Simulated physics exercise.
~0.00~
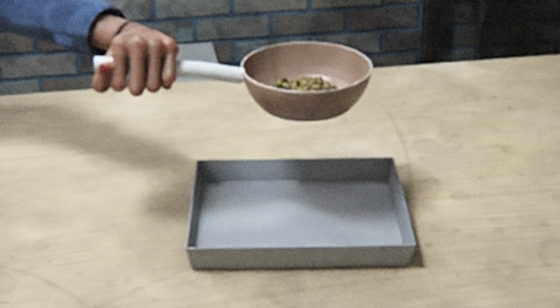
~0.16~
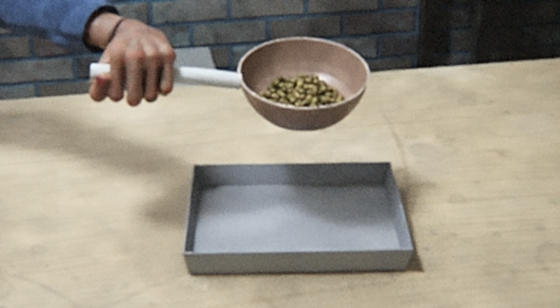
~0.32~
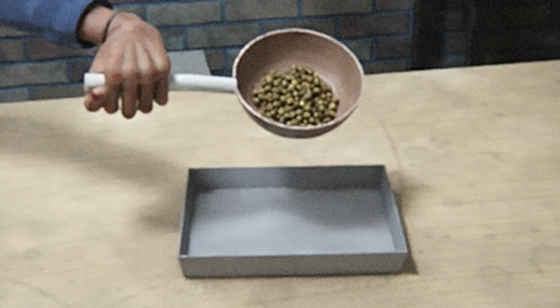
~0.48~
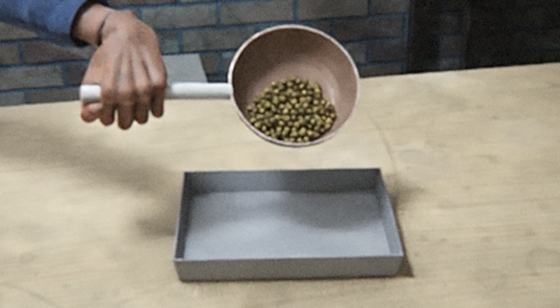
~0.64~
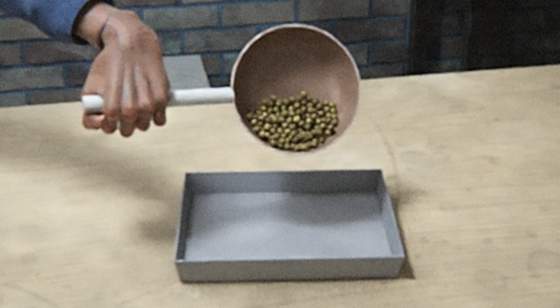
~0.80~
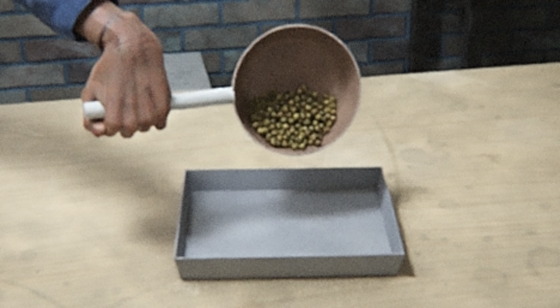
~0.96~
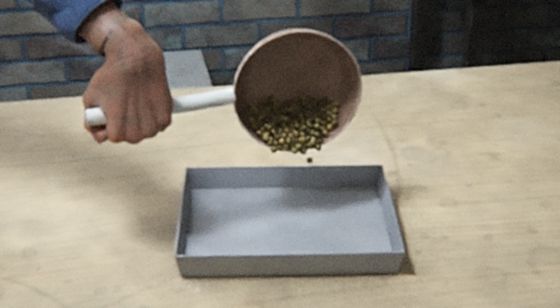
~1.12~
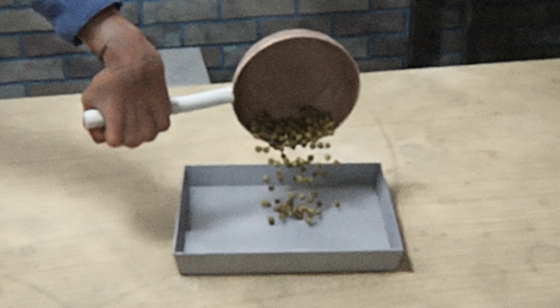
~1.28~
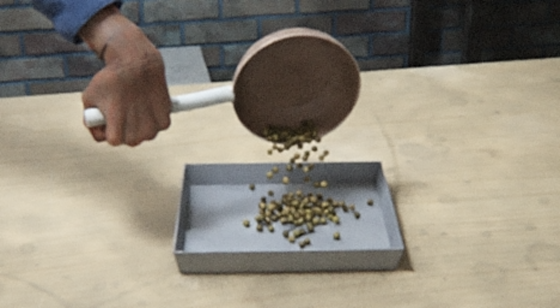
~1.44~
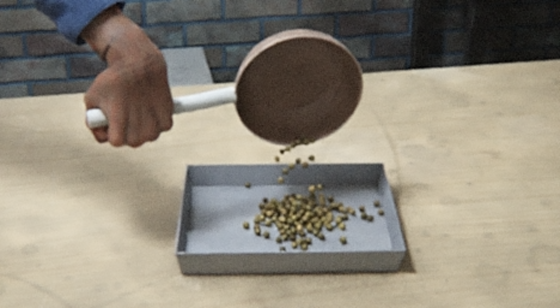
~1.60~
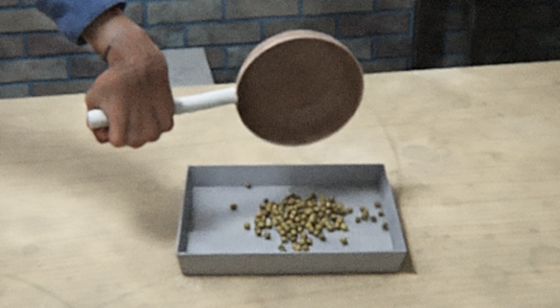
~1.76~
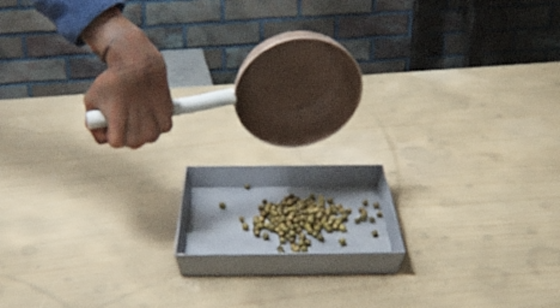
On a pale wooden table before a dark brick wall, seen from the front and slightly above by a gently swaying camera, a shallow grey rectangular tray stands near the middle. Above it, a hand in a blue sleeve reaches in from the left, holding a brownish-pink ladle by its white handle, with small greenish-brown lentils inside. The hand steadily tips the ladle toward the viewer, and the lentils gather at its lower rim. A few drop first, then a stream spills down and scatters across the tray. The ladle empties and stays tipped over, while the lentils lie in a loose patch inside the tray.
